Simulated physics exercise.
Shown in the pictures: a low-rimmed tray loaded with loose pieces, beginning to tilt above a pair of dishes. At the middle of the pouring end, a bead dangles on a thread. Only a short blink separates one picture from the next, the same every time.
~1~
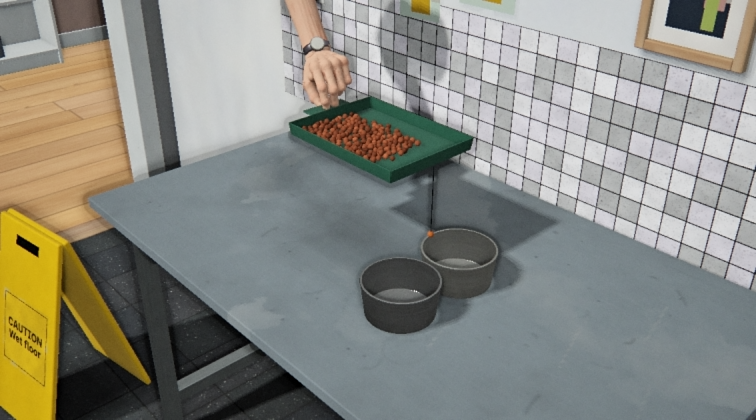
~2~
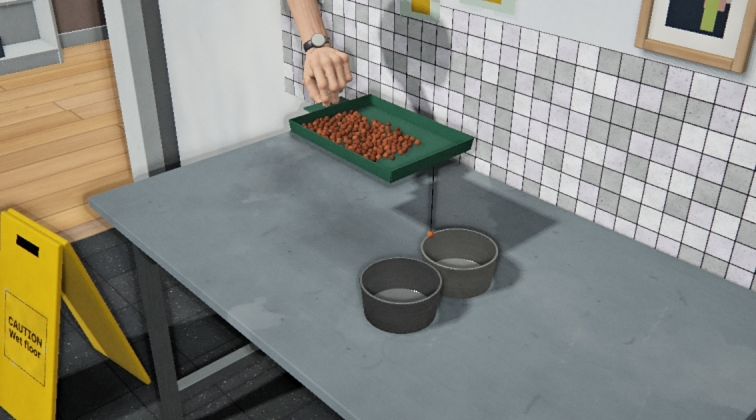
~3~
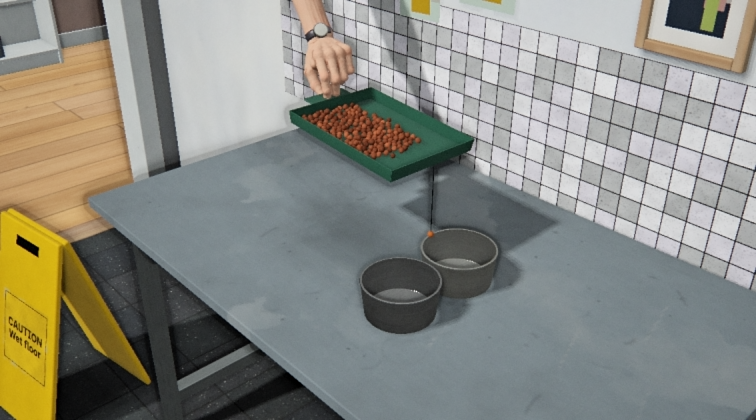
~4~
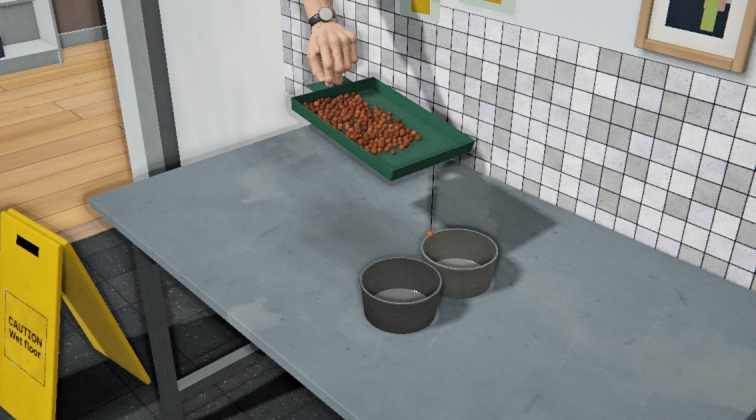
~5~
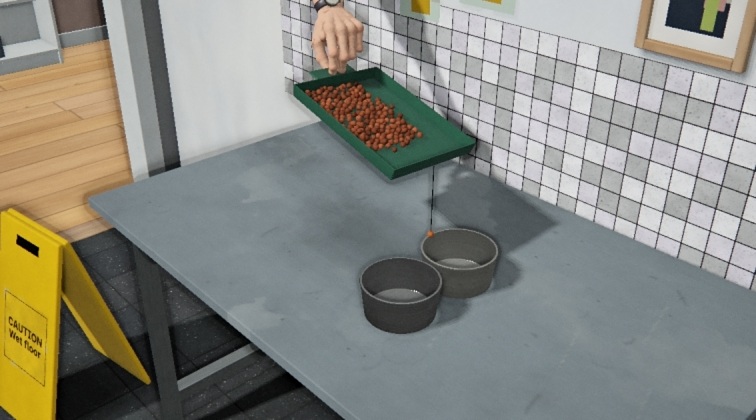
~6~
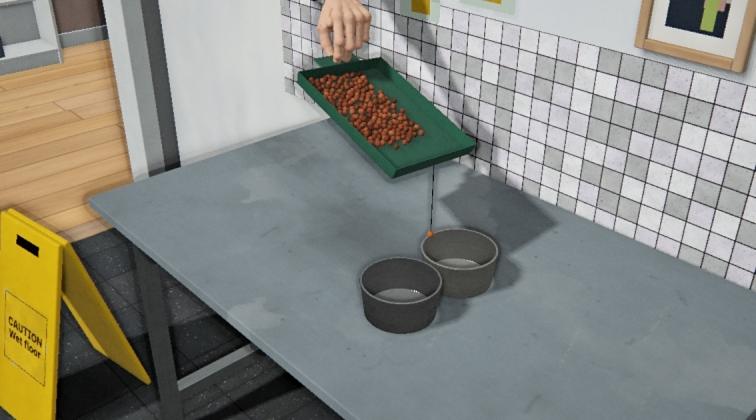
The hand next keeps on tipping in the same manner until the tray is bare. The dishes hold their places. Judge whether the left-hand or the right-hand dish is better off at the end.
The right-side dish receives more.
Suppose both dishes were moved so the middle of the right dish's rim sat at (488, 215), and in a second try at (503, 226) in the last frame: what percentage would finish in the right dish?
Roughly 20% the first time and 30% the second time.
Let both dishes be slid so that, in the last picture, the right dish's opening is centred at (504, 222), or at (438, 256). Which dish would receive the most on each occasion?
Note: Try one - the dish on the left side; try two - the dish on the right side.
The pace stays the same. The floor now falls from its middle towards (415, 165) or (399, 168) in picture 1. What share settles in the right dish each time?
Respectively 40 % and 10 %.
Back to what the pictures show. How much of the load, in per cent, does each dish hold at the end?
For the left dish 0 %, for the right dish 60 %.
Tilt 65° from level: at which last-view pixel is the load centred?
I'd put the middle of the pieces at roughly (438, 140).
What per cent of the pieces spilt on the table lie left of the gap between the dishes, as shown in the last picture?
That would be roughly 0 per cent.
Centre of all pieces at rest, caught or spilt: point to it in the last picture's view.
(471, 275).
Just after the last frame, tray tipped steeply; almost all on the tray; just a few in the air.
A moment on, tray tipped past a quarter turn; the larger part on the tray; about a tenth in the right dish; about a tenth outside both; just a few in the air.
Further on, tray tipped past a quarter turn; just a few in the left dish; roughly two thirds in the right dish; roughly a third outside both.
When it is over, tray tipped past a quarter turn; just a few in the left dish; roughly two thirds in the right dish; roughly a third outside both.
